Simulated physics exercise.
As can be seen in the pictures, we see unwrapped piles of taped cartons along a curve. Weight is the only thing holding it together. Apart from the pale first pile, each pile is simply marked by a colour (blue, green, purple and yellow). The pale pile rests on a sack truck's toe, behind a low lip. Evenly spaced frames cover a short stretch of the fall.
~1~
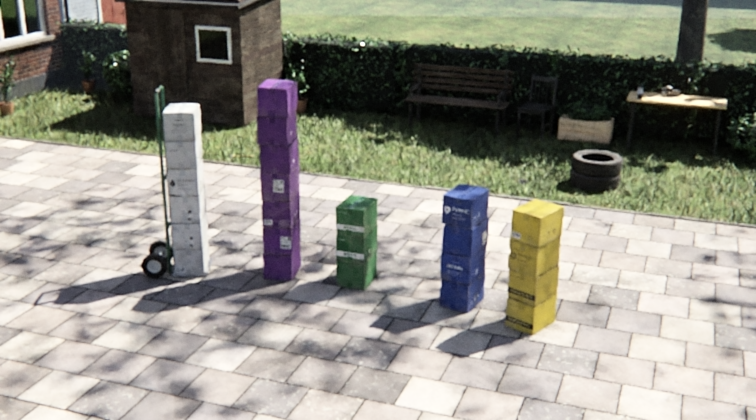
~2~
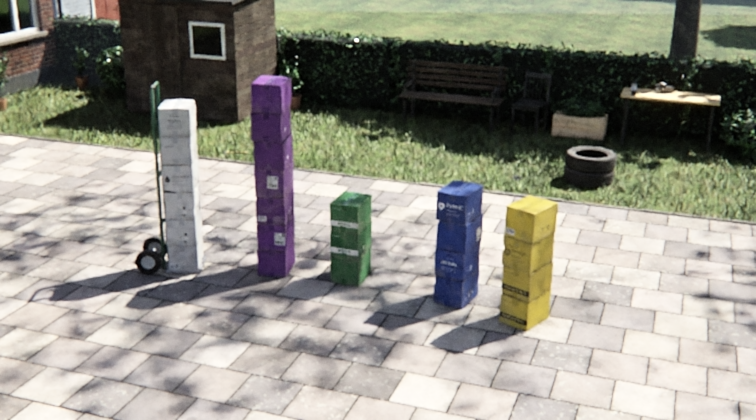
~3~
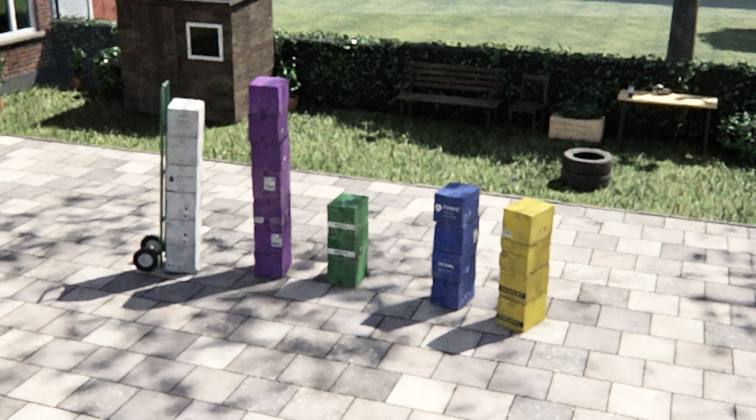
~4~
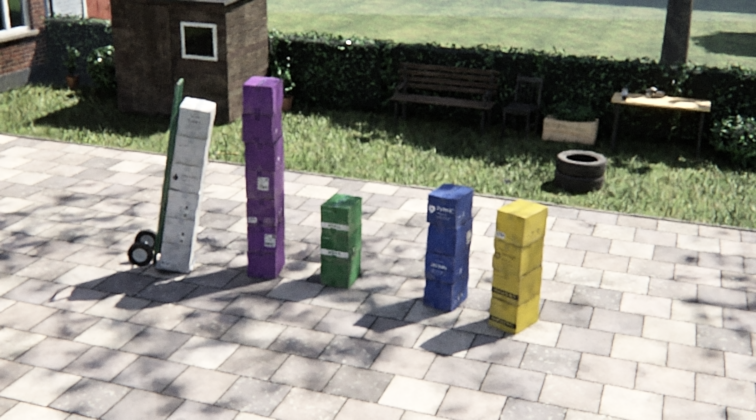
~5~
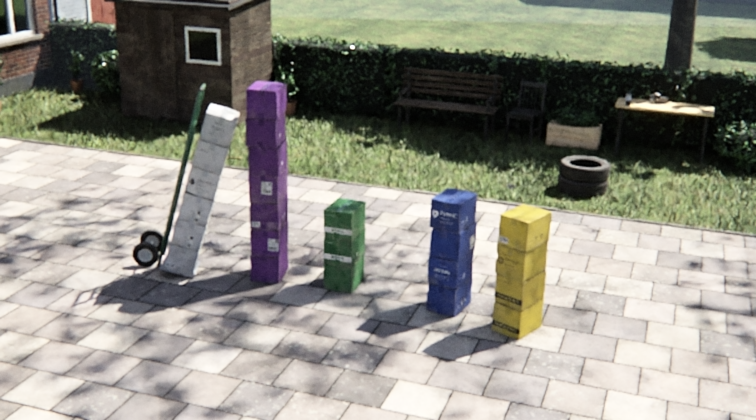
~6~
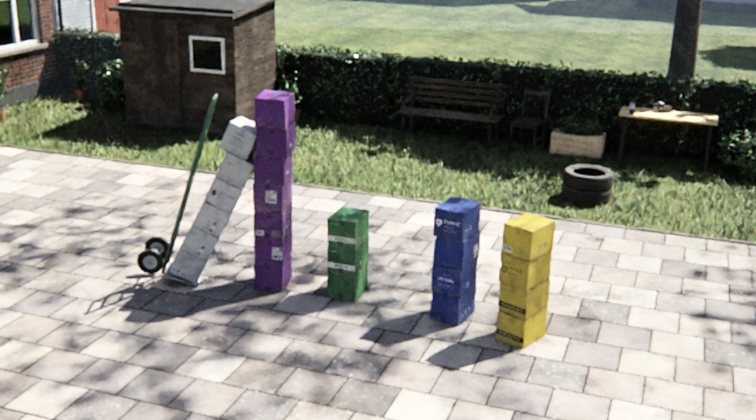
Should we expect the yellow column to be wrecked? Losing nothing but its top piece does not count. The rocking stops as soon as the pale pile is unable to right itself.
Most likely the pile stays together.
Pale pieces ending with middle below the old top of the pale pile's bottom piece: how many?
The pale count is 5.
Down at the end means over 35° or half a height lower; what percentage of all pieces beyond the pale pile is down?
Around 55 percent.
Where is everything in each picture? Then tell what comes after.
In the first frame (places mark the middle of the side facing us), truck frame (159, 131) level; top yellow carton (525, 229); top purple carton (272, 103); the rest undisturbed.
The second frame shows truck frame (154, 127) rocked barely; top yellow carton (519, 225).
The third frame shows truck frame (162, 126) rocked barely, top of the pale pile leaning barely; top yellow carton (516, 227); the rest undisturbed.
The fourth frame shows truck frame (172, 123) rocked a little, top of the pale pile leaning a little; top yellow carton (509, 228); the rest undisturbed.
The fifth frame shows truck frame (191, 128) rocked clearly, top of the pale pile leaning clearly; top yellow carton (513, 233); the rest undisturbed.
The sixth frame shows truck frame (202, 137) rocked clearly, top of the pale pile leaning clearly; top yellow carton (516, 242); top purple carton (270, 114) shifted a little; 2 disturbed, none down.
Soon after the last picture, 6 of the pale pile down; none of the 4 yellow cartons down (0 of 18 in all colours); top yellow carton unmoved; top purple carton leaning clearly, half its height lower.
A little later, 6 of the pale pile down; none of the 4 yellow cartons down (8 of 18 in all colours); top yellow carton unmoved; top purple carton on its side.
At rest, 6 of the pale pile down; none of the 4 yellow cartons down (10 of 18 in all colours); top yellow carton shifted a little; top purple carton on its side. As the last picture would show them, middles, top yellow carton near (532, 237), top purple carton near (539, 269).
